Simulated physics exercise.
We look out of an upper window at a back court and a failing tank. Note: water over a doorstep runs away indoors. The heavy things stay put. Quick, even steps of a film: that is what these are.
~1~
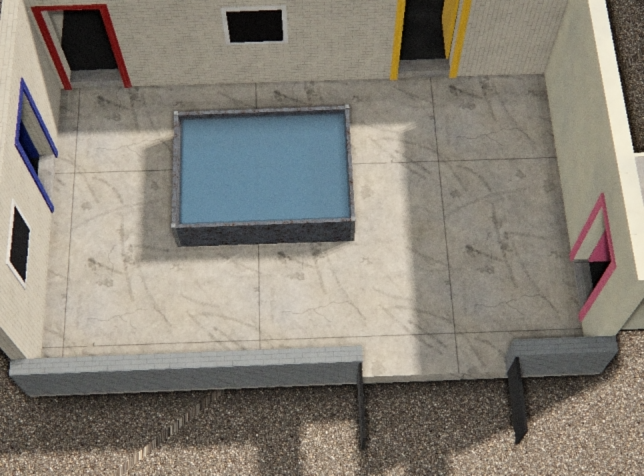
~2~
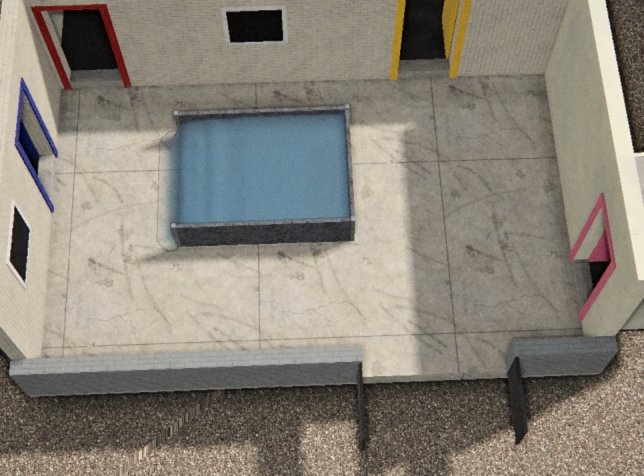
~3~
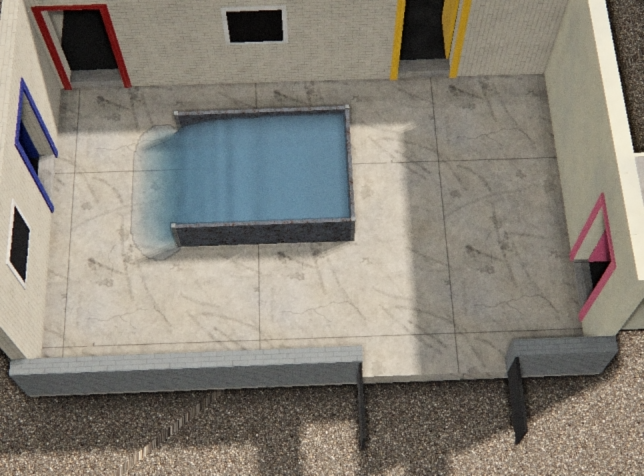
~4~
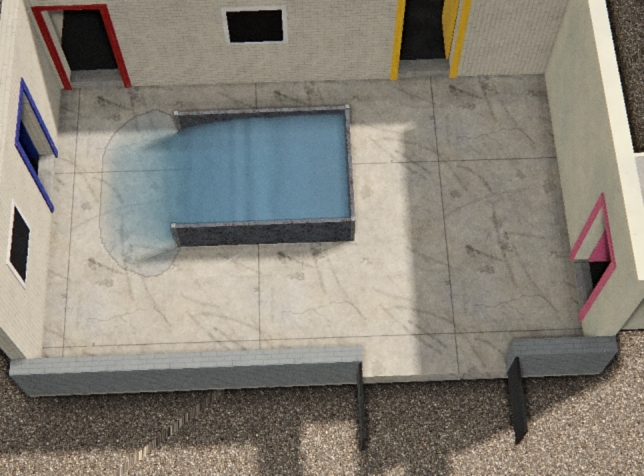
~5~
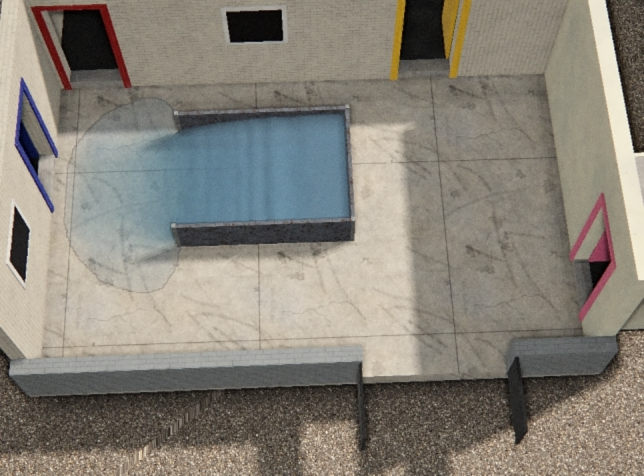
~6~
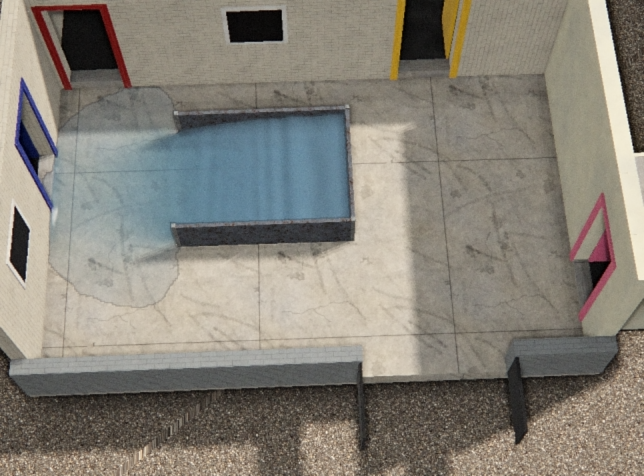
A tank of blue water opens on its left side and water spreads across the courtyard floor.
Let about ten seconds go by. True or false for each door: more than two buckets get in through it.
The pink door: True; the blue door: True; the red door: True; the yellow door: False.
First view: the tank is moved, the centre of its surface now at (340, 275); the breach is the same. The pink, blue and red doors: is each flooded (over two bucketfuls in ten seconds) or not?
Lab note - pink door remains within bounds; blue door breaks the limit; red door breaks the limit.
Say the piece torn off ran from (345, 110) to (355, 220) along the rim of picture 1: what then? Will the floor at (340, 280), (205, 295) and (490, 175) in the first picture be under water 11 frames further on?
Unwetted, unwetted, submerged.
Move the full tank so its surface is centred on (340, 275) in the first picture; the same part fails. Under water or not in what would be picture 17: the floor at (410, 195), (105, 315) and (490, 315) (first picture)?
In order: Untouched, submerged, untouched.
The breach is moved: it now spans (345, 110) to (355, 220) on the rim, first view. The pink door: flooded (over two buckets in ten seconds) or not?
Pink exceeds the limit.
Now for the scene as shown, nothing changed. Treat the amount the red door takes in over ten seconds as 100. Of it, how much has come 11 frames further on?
About 15 per cent.
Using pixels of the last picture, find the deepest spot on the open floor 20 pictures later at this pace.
Around (41, 373).
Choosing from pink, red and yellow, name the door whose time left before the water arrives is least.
The red door is the one.
A moment on, water covers 25 % of the floor; the pink door not reached, the blue door far over two buckets in, the red door wet at the sill, nothing in, the yellow door not reached.
Next, water covers 25 % of the floor; the pink door not reached, the blue door far over two buckets in, the red door under two buckets in, the yellow door not reached.
Then, water covers 45 % of the floor; the pink door not reached, the blue door far over two buckets in, the red door over two buckets in, the yellow door not reached.
Later, water covers 85 % of the floor; the pink door wet at the sill, nothing in, the blue door far over two buckets in, the red door over two buckets in, the yellow door wet at the sill, nothing in.
In the end, water covers 95 % of the floor; the pink door far over two buckets in, the blue door far over two buckets in, the red door over two buckets in, the yellow door wet at the sill, nothing in.
